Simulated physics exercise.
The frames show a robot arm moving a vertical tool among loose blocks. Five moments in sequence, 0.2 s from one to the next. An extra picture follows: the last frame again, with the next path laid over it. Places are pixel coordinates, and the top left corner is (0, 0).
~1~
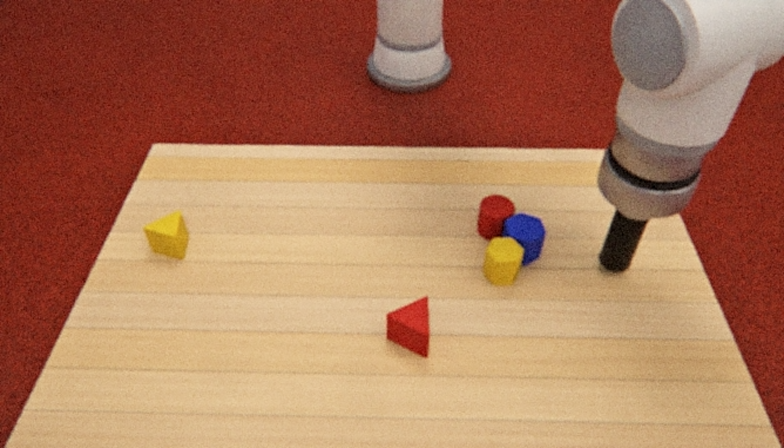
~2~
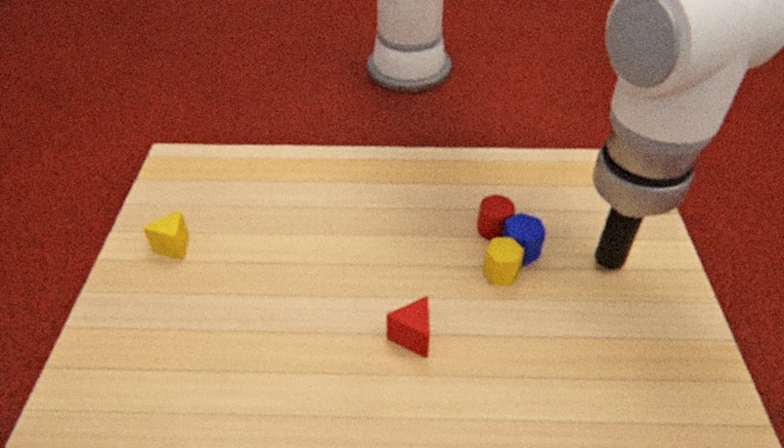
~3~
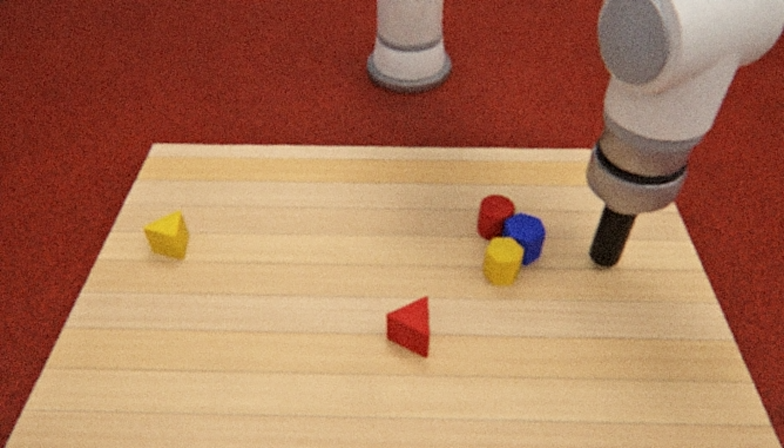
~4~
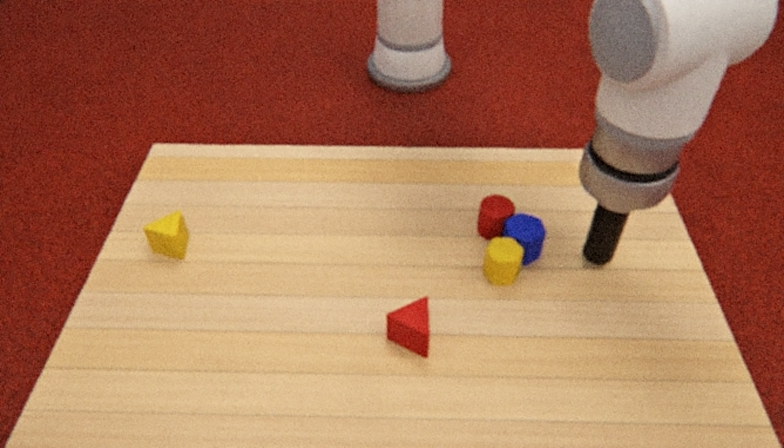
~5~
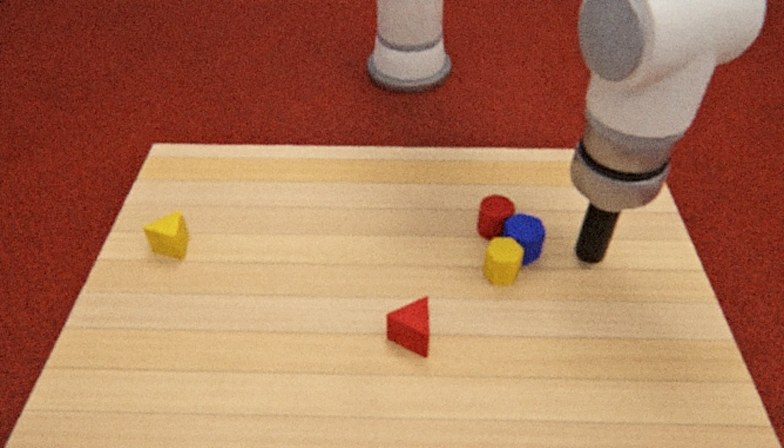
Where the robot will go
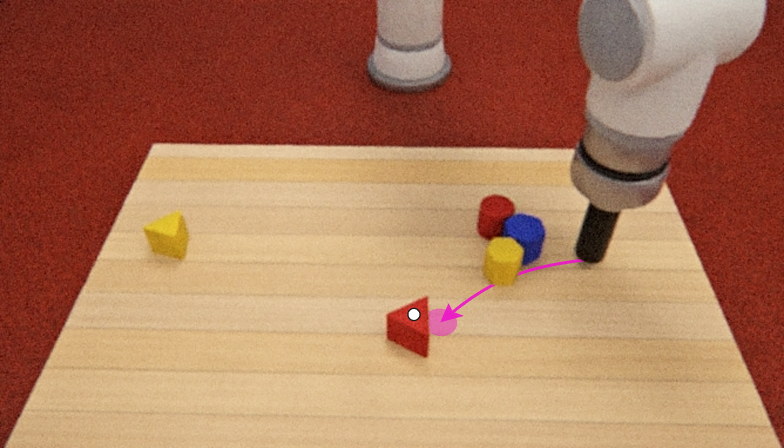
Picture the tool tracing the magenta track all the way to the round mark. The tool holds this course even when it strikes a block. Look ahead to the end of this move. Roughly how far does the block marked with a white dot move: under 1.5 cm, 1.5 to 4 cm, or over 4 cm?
It is going to finish within 1.5 cm of where it is now.
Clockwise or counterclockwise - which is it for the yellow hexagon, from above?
The twist is clockwise.
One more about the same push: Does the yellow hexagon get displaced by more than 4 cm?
I believe so.
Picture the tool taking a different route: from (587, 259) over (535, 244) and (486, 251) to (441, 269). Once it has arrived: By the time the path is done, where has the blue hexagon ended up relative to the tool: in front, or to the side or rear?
It sits in front of the tool.
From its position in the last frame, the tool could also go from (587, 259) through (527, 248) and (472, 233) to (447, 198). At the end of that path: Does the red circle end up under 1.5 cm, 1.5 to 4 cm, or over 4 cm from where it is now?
By the end of the path, it will have gone past 4 cm.
The drawn path runs from (587, 259) via (533, 269) and (484, 290), ending at (440, 322); the dot is on the red three-sided block.
What follows on the original path. One third of the way, tool (534, 263); red circle (493, 202); blue hexagon (516, 224).
Two thirds of the way, tool (484, 284); red circle (493, 202); yellow hexagon (457, 253), turned 70° clockwise; blue hexagon (514, 224).
At the end, tool (441, 316); red three-sided block not moved; red circle (493, 202); yellow hexagon (454, 252), turned 75° clockwise; blue hexagon (514, 224).
